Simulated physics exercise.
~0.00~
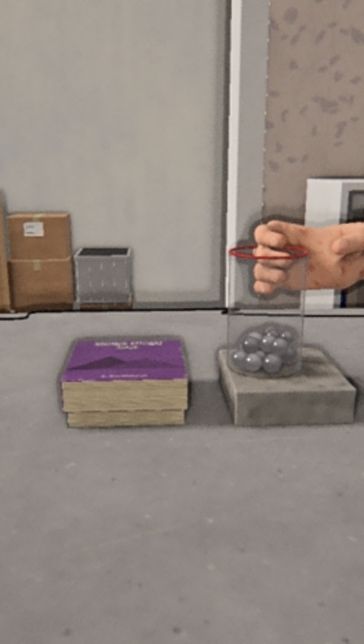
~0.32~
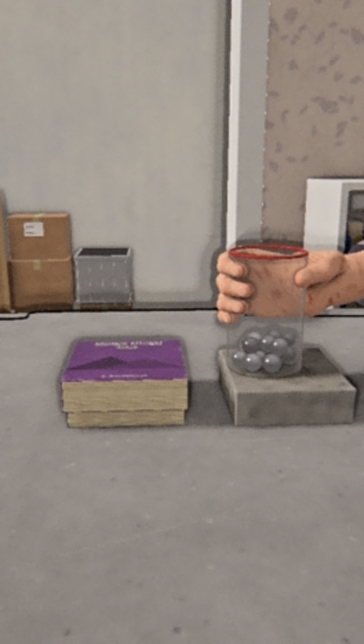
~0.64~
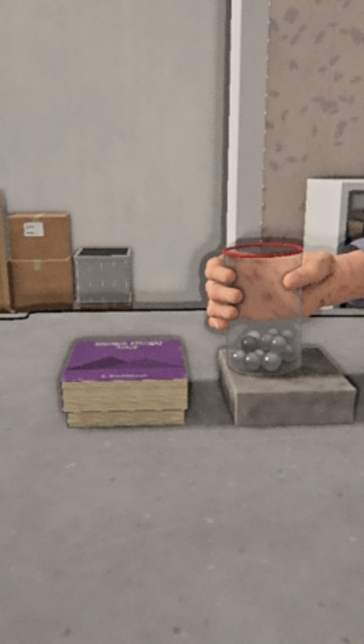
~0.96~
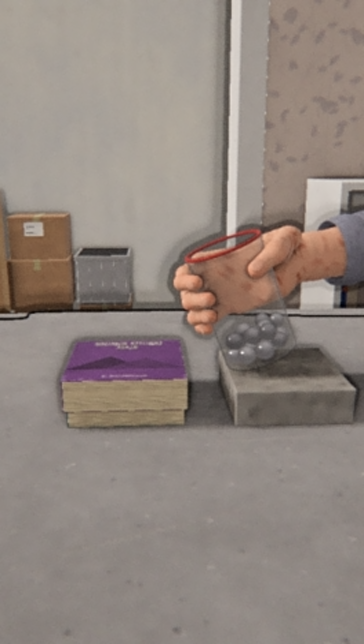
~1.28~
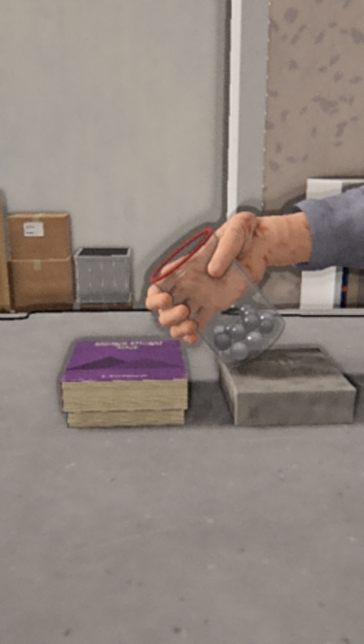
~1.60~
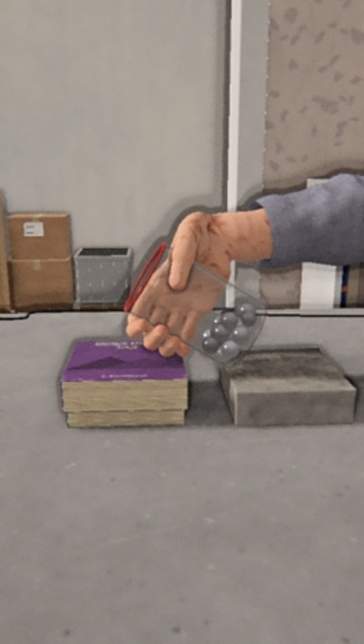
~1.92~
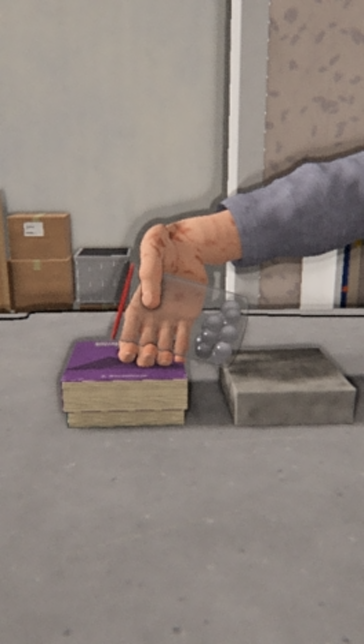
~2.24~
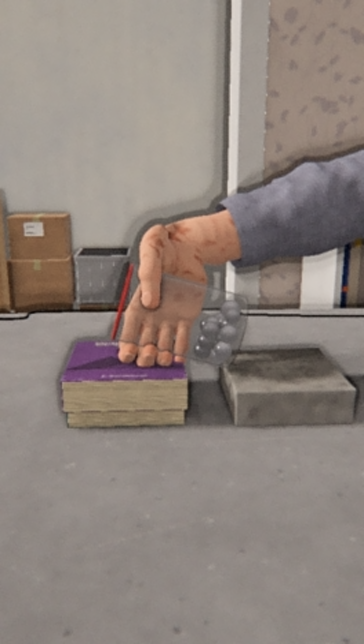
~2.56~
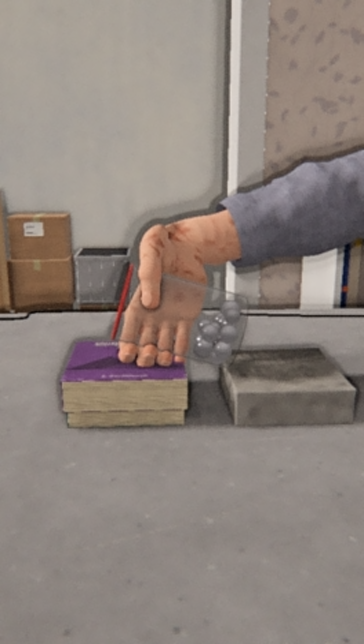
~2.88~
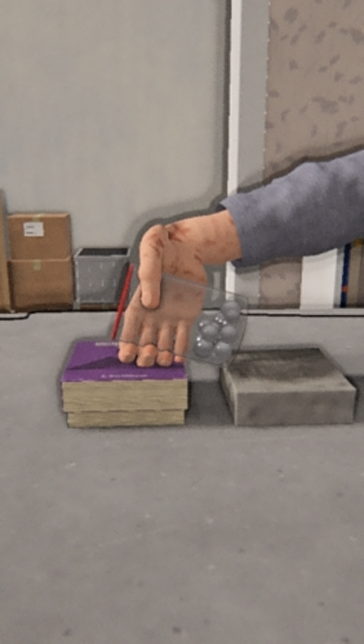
A hand grips a clear, red-rimmed jar of gray balls on a gray block, lifts it and tips it leftward toward a stack of books with a purple cover, then holds it steady on its side against the stack, the balls still inside.
